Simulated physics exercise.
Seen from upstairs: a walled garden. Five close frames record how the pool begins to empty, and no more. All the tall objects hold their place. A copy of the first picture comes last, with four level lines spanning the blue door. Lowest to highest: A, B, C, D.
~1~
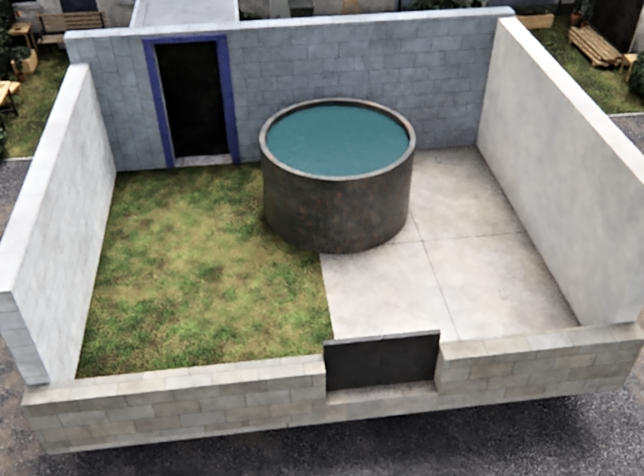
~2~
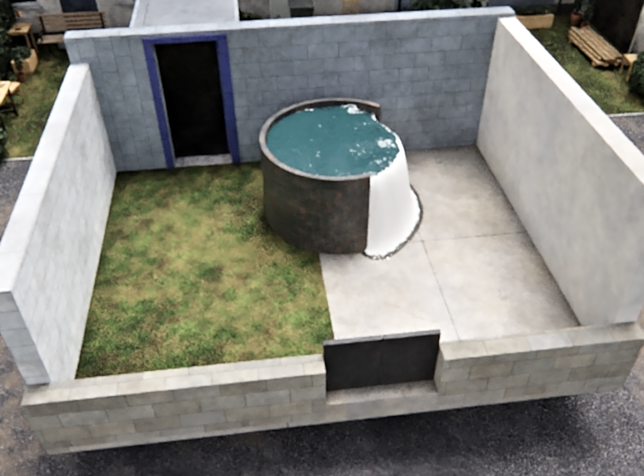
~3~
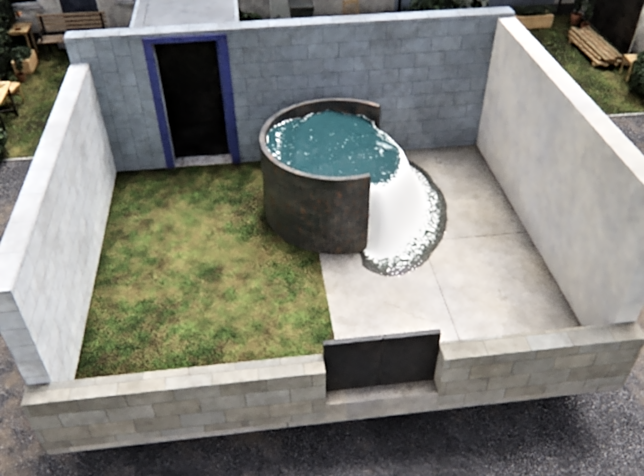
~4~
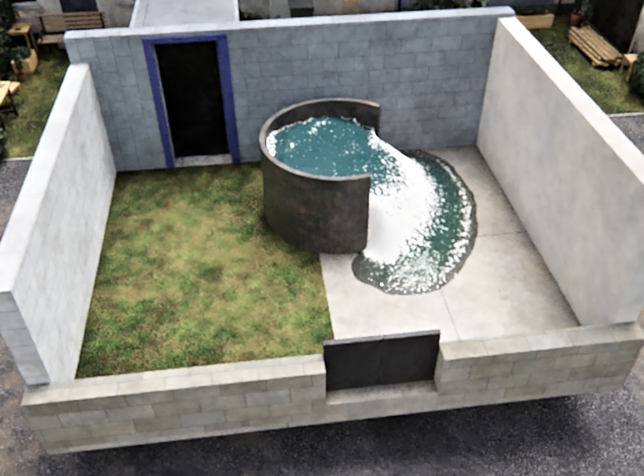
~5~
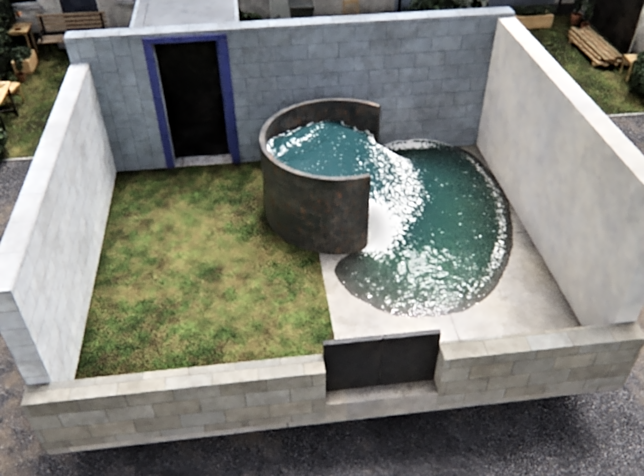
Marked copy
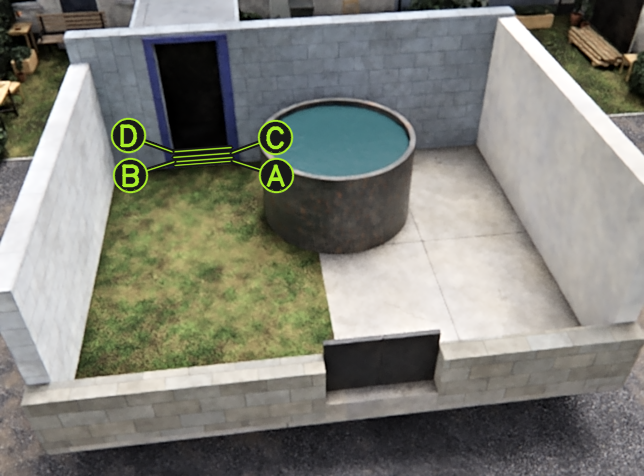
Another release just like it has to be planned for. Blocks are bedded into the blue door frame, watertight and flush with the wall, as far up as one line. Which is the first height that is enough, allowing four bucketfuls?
C.
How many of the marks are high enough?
Two.
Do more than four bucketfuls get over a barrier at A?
Yes.
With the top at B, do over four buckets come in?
Yes, it does.
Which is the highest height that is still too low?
Here it is height B.
On the marked copy, A at (204, 163); B at (203, 159); C at (202, 155); D at (201, 149); from the bottom up A, B, C, D.
For height A, some 25 bucketfuls get in.
For height B, about 8 bucketfuls get in.
For height C, a splash gets over, under a bucket.
For height D, nothing gets over.
